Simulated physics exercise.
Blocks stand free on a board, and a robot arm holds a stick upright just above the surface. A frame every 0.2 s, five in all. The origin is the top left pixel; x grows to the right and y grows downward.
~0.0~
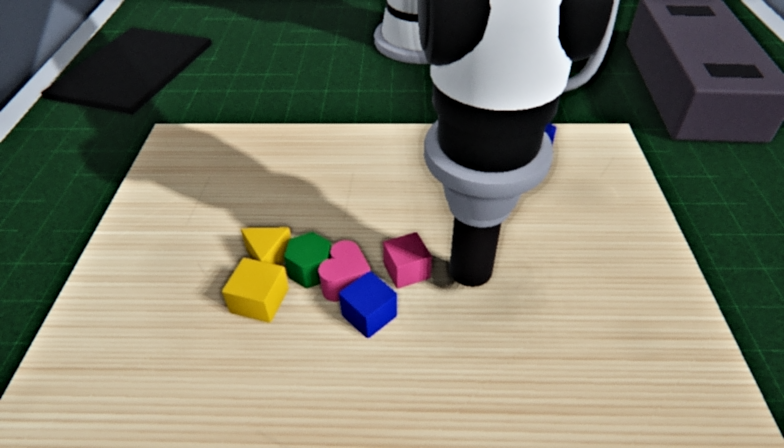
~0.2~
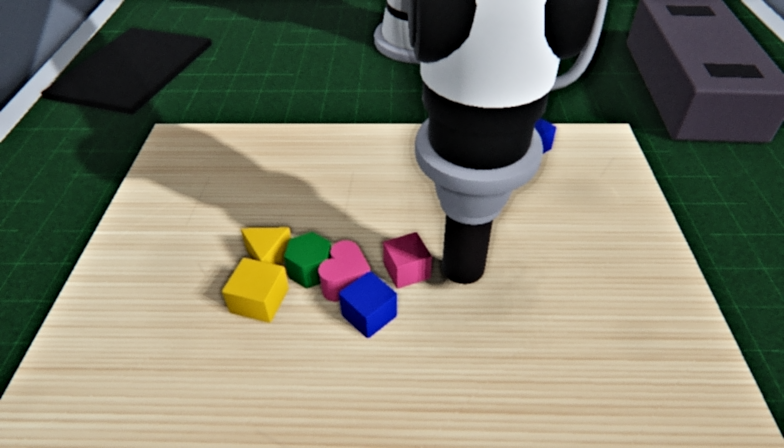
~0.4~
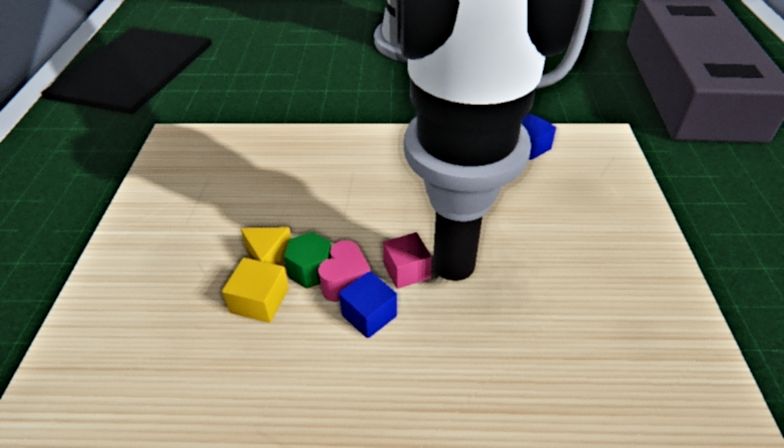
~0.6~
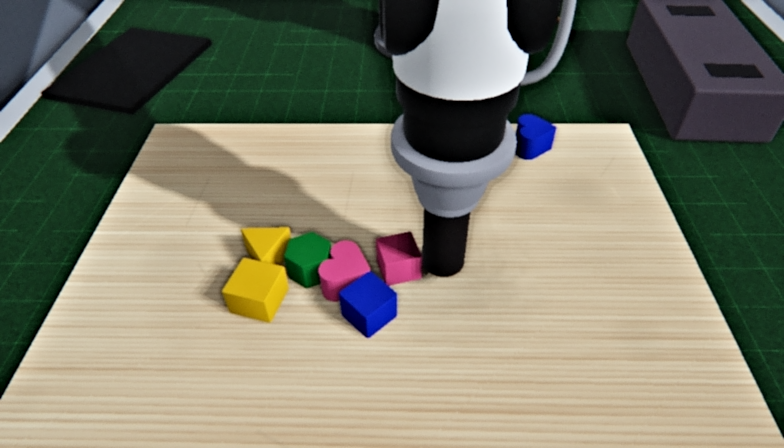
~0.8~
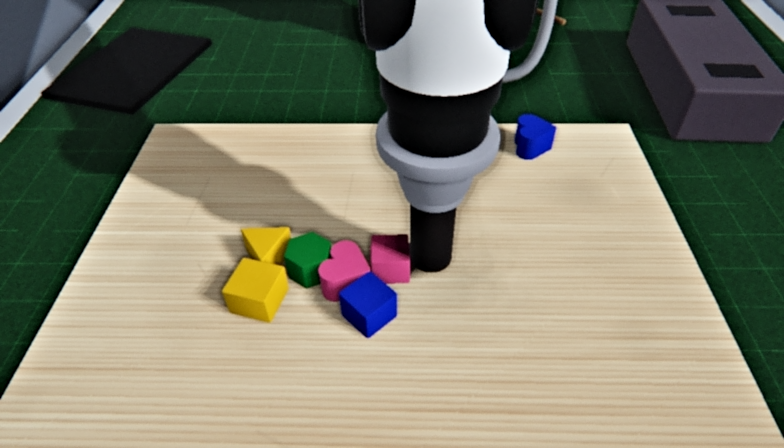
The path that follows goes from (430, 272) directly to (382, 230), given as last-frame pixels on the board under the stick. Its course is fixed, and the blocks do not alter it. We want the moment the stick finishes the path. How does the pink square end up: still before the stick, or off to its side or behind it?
The stick will have lost it.
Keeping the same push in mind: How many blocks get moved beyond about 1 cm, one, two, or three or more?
It's going to be one.
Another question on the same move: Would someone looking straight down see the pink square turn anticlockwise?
Going by the path, yes.
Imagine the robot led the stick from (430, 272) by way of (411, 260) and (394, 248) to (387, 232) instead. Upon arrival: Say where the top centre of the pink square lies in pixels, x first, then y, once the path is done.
The spot you're after is about (360, 242) in the image.
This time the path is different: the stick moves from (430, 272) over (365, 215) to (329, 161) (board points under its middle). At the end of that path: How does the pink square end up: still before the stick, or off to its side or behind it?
It is gone from the front.
What follows on the original path. Halfway along, stick at (405, 235); pink heart at (340, 262); pink square at (370, 241), turned 30° anticlockwise.
At the end, stick at (382, 216); green six-sided block at (303, 249); pink heart at (339, 263); blue square unmoved; pink square at (367, 239), turned 40° anticlockwise.
